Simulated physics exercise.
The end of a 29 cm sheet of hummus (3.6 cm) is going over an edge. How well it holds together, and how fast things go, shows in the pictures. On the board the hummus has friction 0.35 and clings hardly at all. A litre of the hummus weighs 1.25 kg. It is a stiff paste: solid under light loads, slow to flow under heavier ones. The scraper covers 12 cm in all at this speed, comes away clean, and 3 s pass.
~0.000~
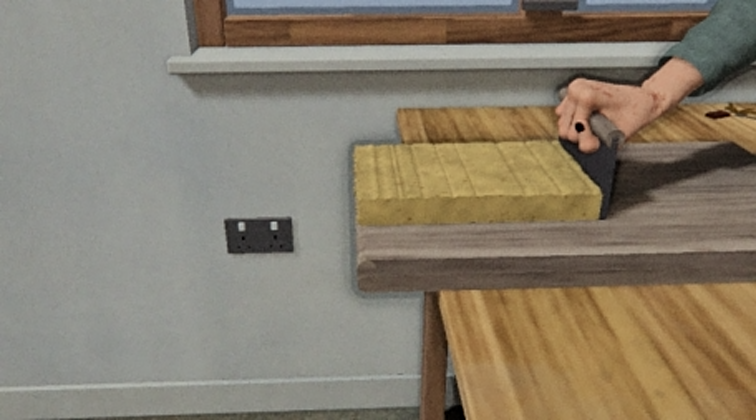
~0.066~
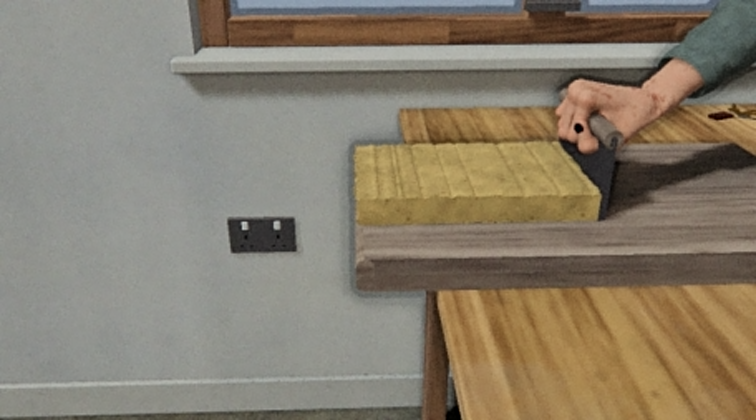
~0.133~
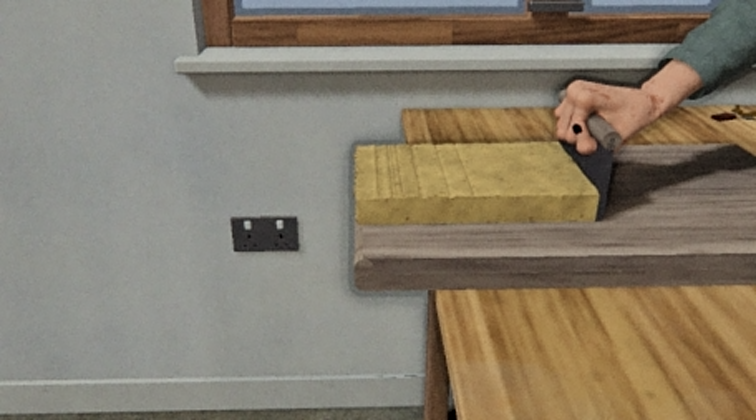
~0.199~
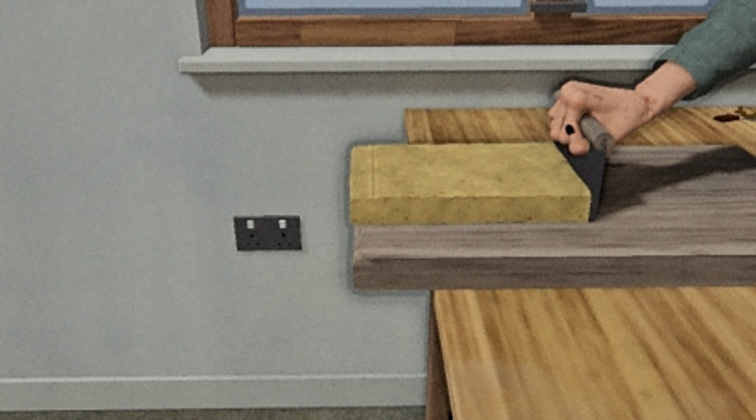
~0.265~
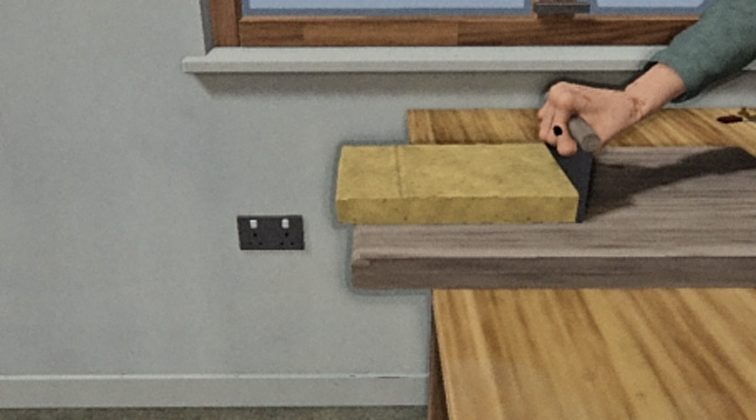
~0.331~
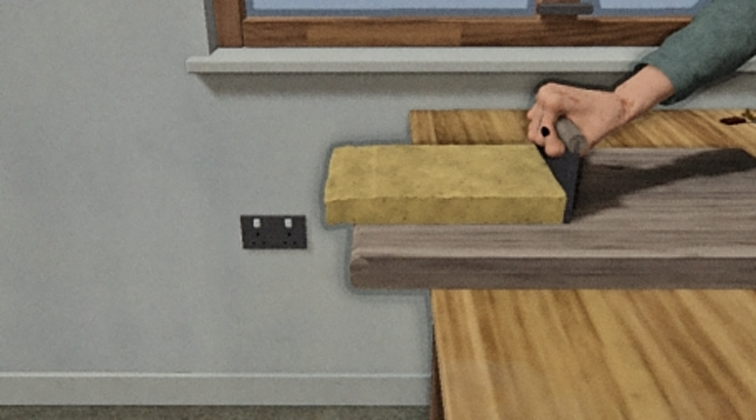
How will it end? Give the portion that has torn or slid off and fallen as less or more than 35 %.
It comes out more than 35 %.
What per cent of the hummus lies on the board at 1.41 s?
About 55 %.
By 0.65 s, 63 % lies on the board and 0 % has fallen.
By 1.03 s, 57 % lies on the board and 30 % has fallen.
By 1.41 s, 57 % lies on the board and 41 % has fallen.
By 1.79 s, 57 % lies on the board and 41 % has fallen.
By 3.79 s, at the end, 57 % lies on the board and 41 % has fallen.
